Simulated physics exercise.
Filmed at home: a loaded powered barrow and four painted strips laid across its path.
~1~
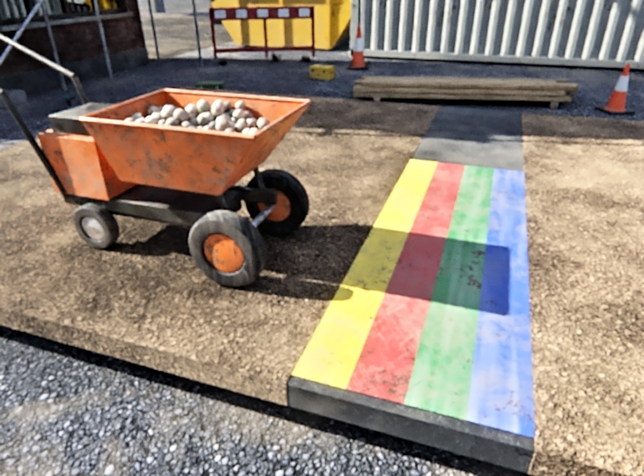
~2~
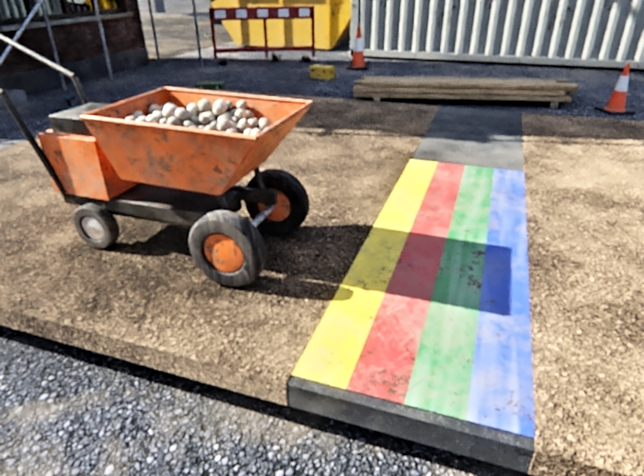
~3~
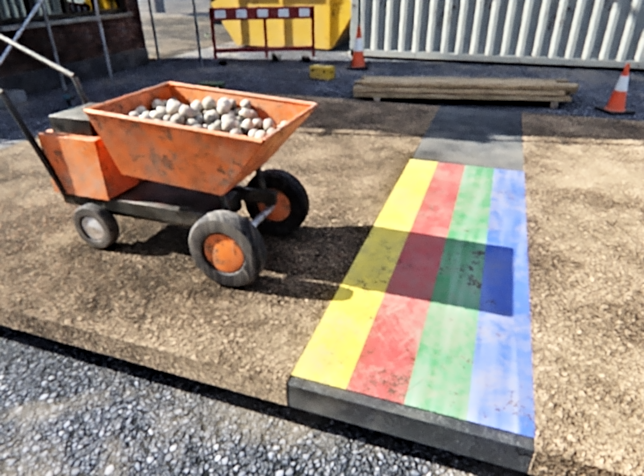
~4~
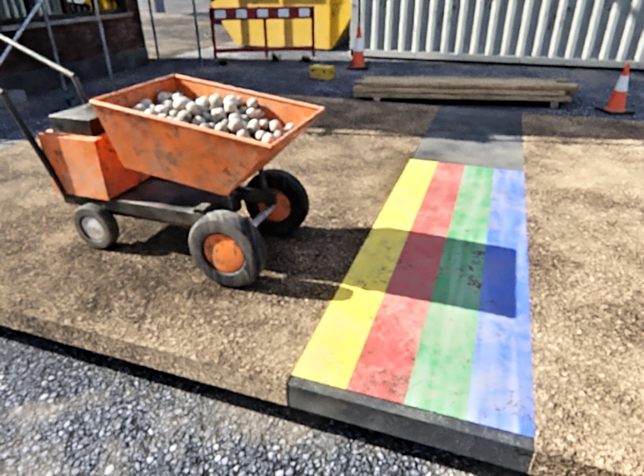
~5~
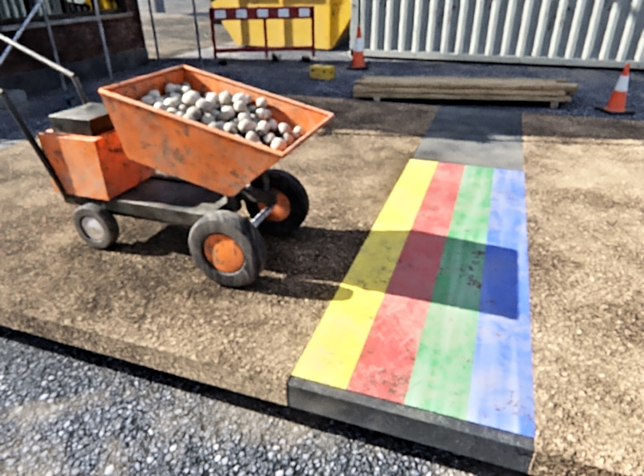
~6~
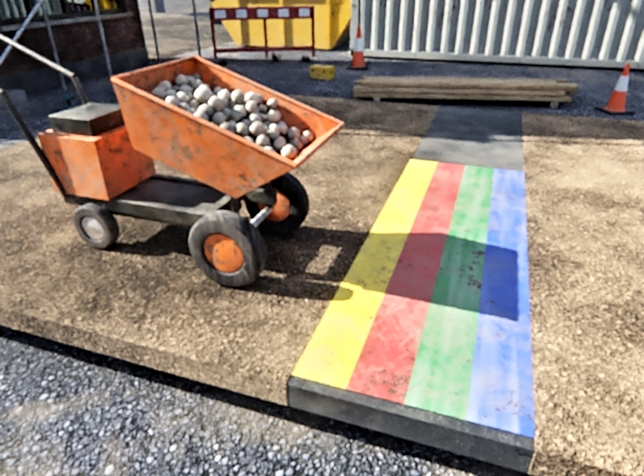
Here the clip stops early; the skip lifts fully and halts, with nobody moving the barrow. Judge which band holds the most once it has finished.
Most on it: Red.
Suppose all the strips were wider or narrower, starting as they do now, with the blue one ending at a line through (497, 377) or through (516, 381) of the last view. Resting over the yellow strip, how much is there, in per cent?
Close to 20 percent, and close to 20 percent.
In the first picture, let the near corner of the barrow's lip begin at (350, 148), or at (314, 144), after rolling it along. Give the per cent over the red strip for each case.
First try: Some 0 %; second try: 10 %.
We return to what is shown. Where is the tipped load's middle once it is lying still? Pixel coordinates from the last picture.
Near (411, 280).
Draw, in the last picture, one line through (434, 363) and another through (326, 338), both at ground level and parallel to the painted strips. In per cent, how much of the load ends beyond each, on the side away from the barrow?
In turn 20 and 80 in a hundred.
Shortly afterwards, skip tipped steeply; the whole lot in the skip.
Next, skip tipped steeply; the bulk in the skip; a little over the yellow strip; a little over the red strip; only a few falling.
Some moments later, skip tipped right over; near a third in the skip; near a quarter over the yellow strip; near a third over the red strip; a little over the green strip; a little over the blue strip; only a few off the paint.
In the end, skip tipped right over; near a quarter in the skip; near a quarter over the yellow strip; near a third over the red strip; near a quarter over the green strip; a little over the blue strip; only a few off the paint.
